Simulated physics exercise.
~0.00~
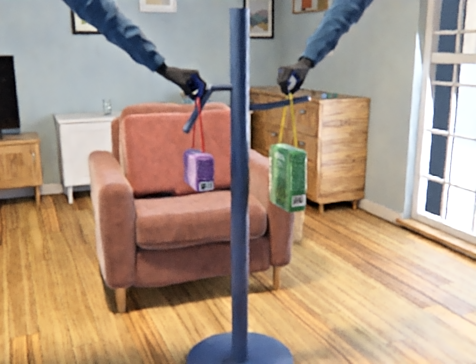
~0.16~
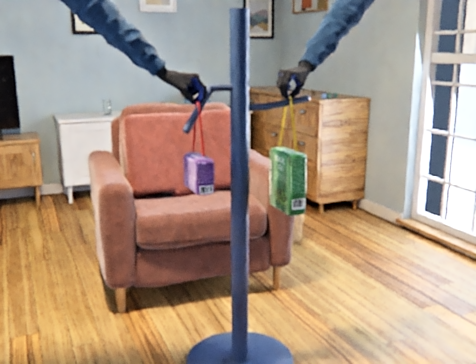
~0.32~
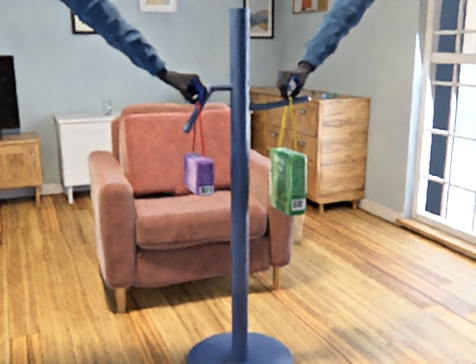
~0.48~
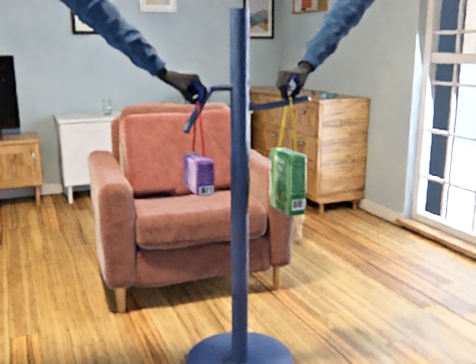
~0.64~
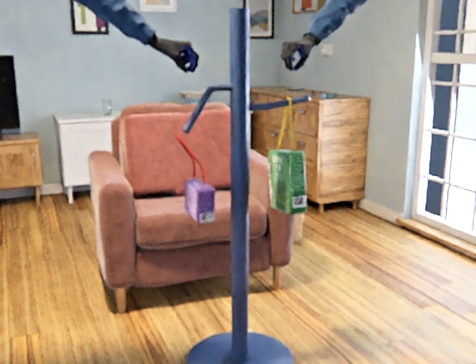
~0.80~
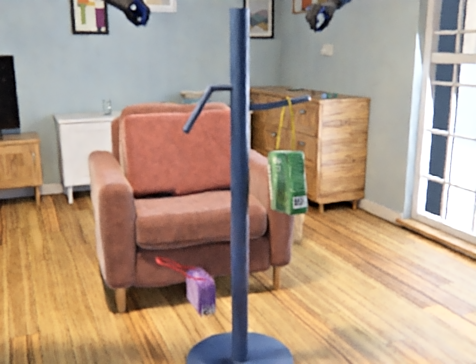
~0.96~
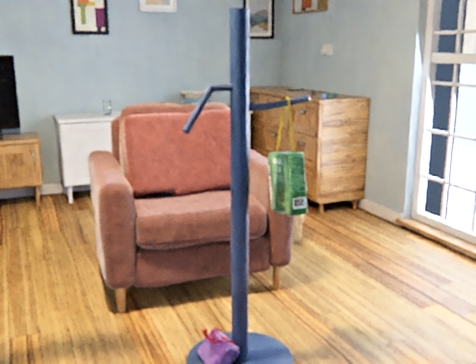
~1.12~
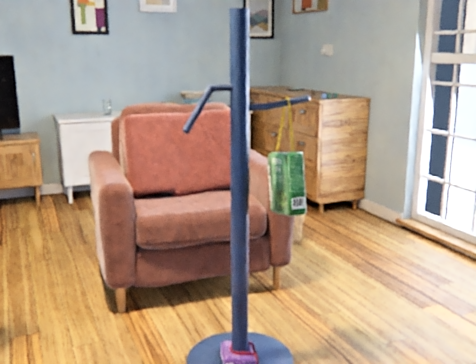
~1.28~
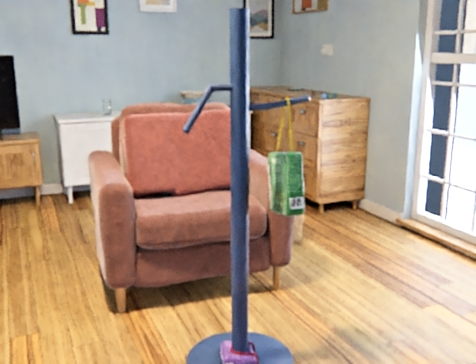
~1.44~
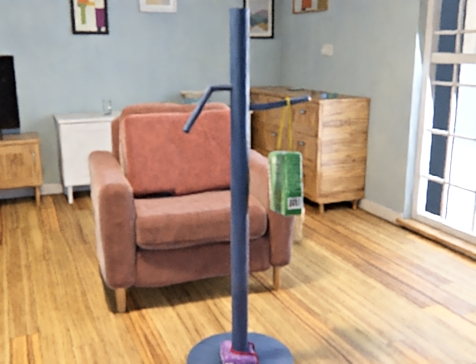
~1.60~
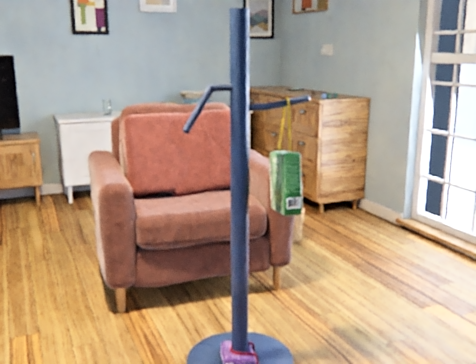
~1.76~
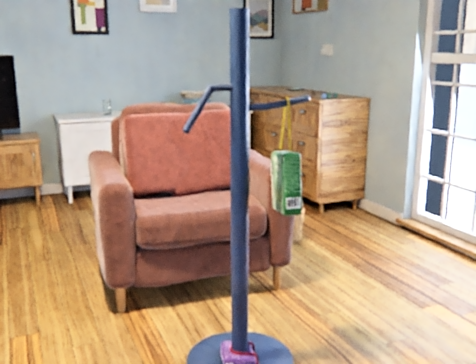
A dark blue post with two pegs stands on a round base in a living room, seen straight on from a still viewpoint, with a reddish armchair behind it, wooden drawers and a bright window to the right. Two gloved hands in blue sleeves hold a small purple pouch by its red loop at the left peg and a green bag by its yellow loop at the right. The hands let go and draw back upward. The purple pouch drops at once, tips over and settles on its side at the post's base. The green bag stays hanging from its peg, turning slightly.
